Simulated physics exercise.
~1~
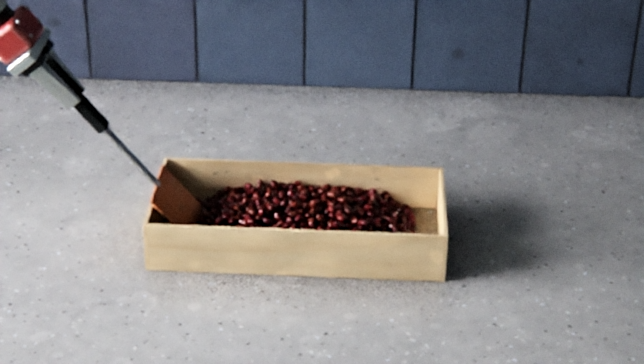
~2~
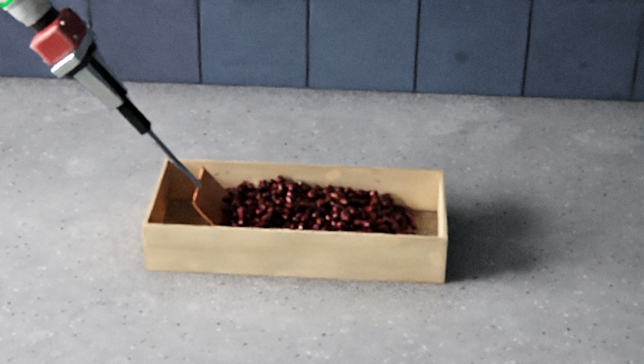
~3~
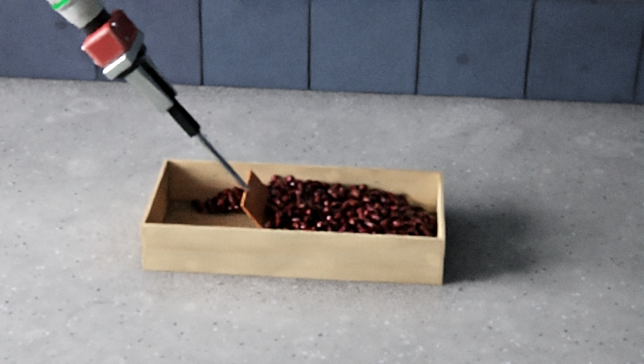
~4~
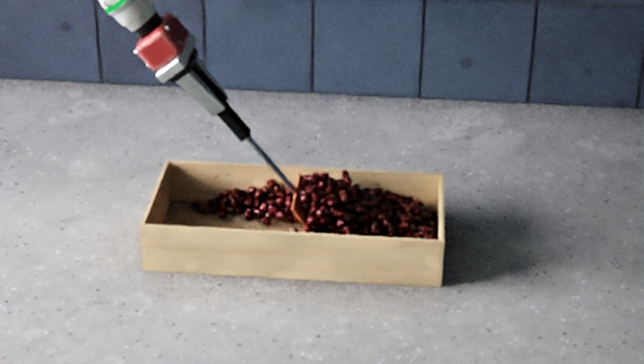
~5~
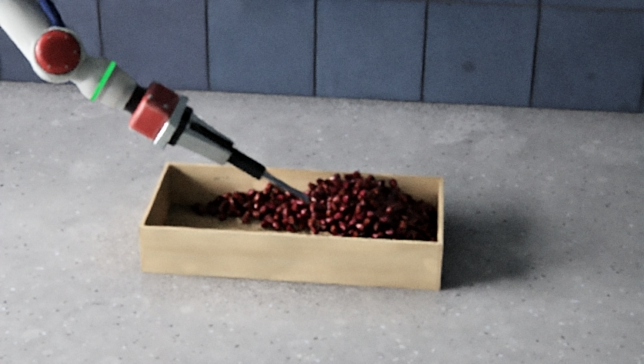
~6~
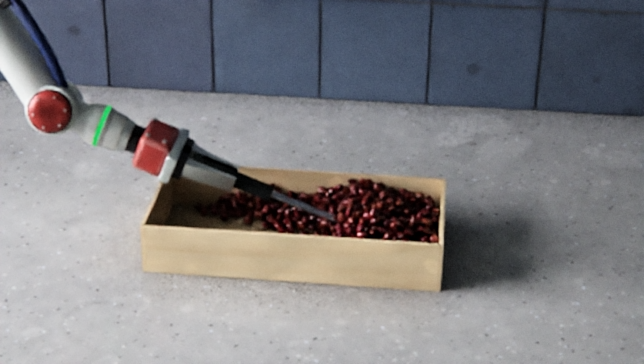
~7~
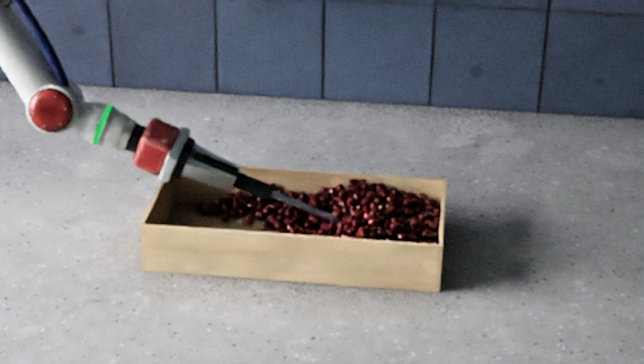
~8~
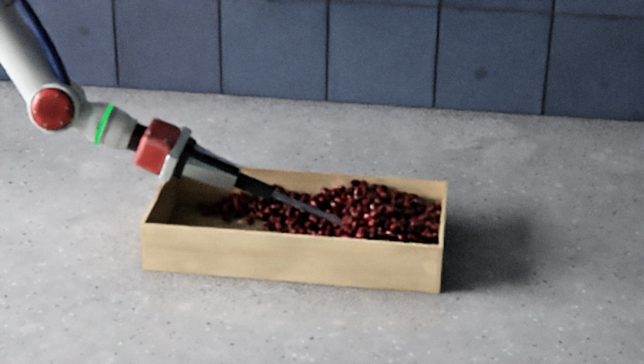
On a speckled grey countertop, a robot arm pushed a brown turner rightward through dark red beans in a shallow wooden tray, heaping them toward the right end, then tilted lower and stopped with the tool in the beans, none spilled outside.
